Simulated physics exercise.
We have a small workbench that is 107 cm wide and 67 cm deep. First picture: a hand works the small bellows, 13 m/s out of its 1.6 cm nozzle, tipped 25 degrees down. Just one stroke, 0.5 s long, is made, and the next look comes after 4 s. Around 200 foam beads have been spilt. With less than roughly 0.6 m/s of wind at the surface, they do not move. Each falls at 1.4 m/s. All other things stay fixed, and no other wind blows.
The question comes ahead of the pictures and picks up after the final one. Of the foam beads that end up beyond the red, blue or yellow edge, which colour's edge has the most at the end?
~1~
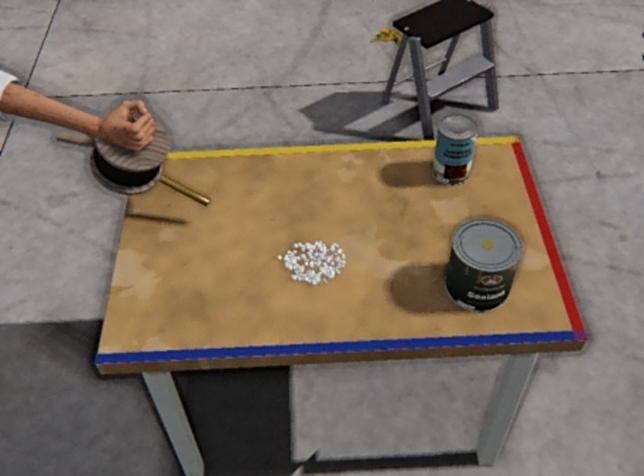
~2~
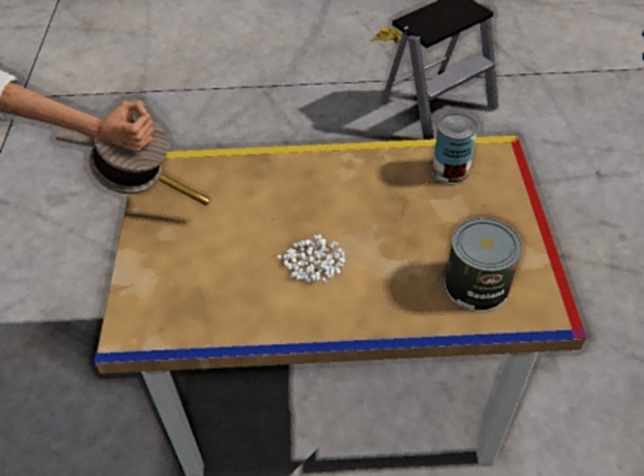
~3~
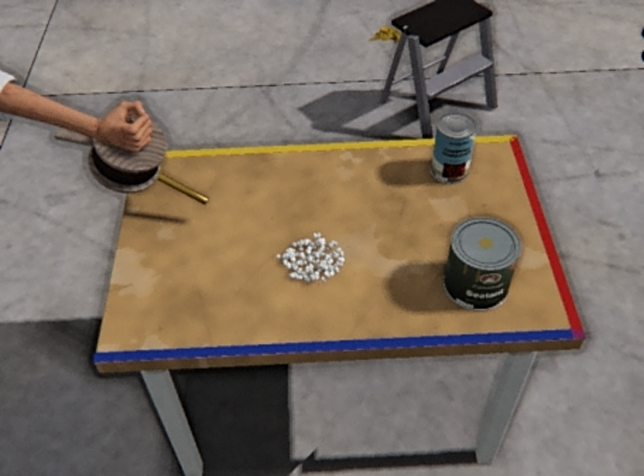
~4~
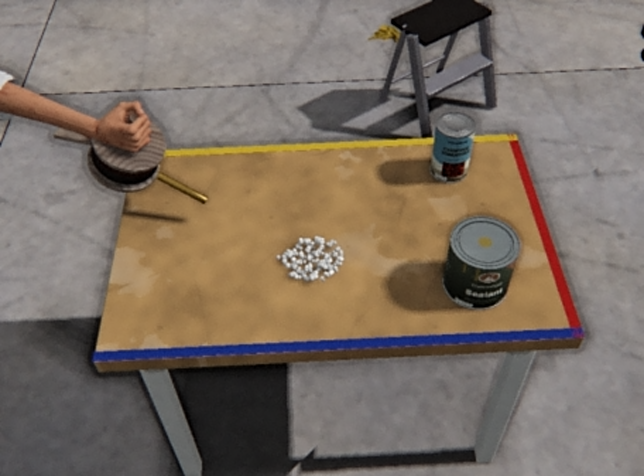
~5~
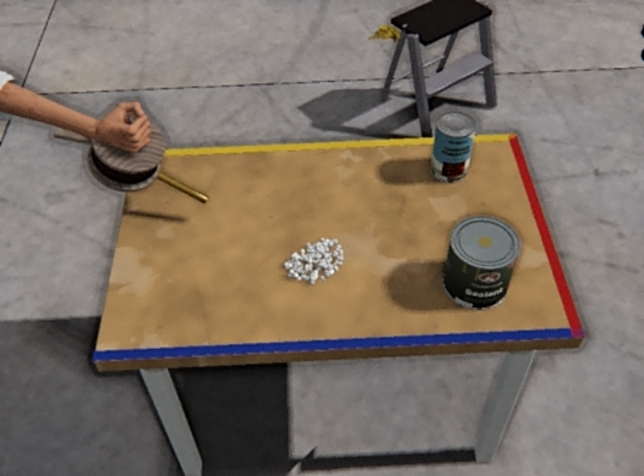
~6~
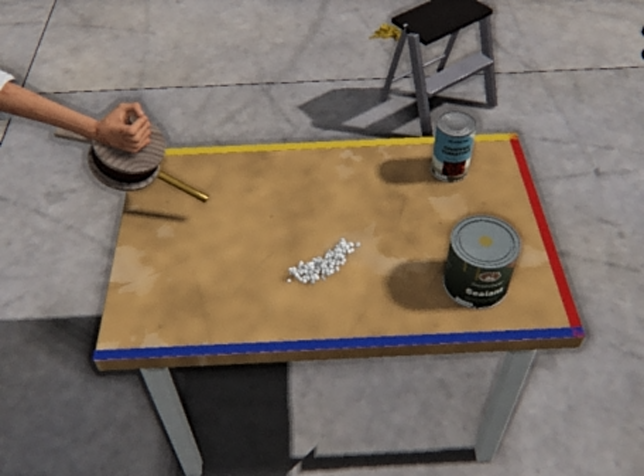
The blue edge.
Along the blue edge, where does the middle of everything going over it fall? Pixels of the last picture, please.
Midpoint of crossings, approx. (464, 343).
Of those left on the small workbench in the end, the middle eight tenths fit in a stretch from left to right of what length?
Roughly 20 cm from left to right.
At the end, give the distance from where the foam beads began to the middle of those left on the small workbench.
Roughly 35 centimetres.
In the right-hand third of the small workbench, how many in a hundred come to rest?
Roughly 20 in a hundred.
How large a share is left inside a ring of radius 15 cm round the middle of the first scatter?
Roughly 0 per cent.
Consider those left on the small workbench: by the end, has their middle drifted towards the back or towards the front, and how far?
Forward, by about 15 cm.
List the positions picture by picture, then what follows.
In the first picture, the middle of the foam beads is near (315, 264), none has stirred yet and the mouth of the small bellows is at (208, 203).
In the second picture, the middle of the foam beads is near (315, 263), none has stirred yet, the red edge is centred on (548, 225), the yellow edge is centred on (327, 145) and the blue edge is centred on (342, 351).
In the third picture, the middle of the foam beads is near (314, 262), none has stirred yet, the top of a tin is at (486, 243) and the top of a tin is at (457, 125).
In the fourth picture, the middle of the foam beads is near (313, 262) and none has stirred yet.
In the fifth picture, the middle of the foam beads is near (319, 261), the farthest in sight from the small bellows is at (336, 270) and about 15 % have left their places.
In the sixth picture, the middle of the foam beads is near (328, 263), the farthest in sight from the small bellows is at (358, 245) and about 55 % have left their places.
Then, 0.6 s after the last picture the count stands so, 0 % are over the red edge, 0 % over the yellow edge and 38 % over the blue edge; the middle of those left on the top is near (452, 330).
Then, 1.0 s after the last picture the count stands so, 2 % are over the red edge, 0 % over the yellow edge and 70 % over the blue edge; the middle of those left on the top is near (452, 297).
Then, 2.0 s after the last picture the count stands so, 2 % are over the red edge, 0 % over the yellow edge and 71 % over the blue edge; the middle of those left on the top is near (452, 297).
Then, 3.8 s after the last picture, at the end, 2 % are over the red edge, 0 % over the yellow edge and 71 % over the blue edge; the middle of those left on the top is near (452, 297).
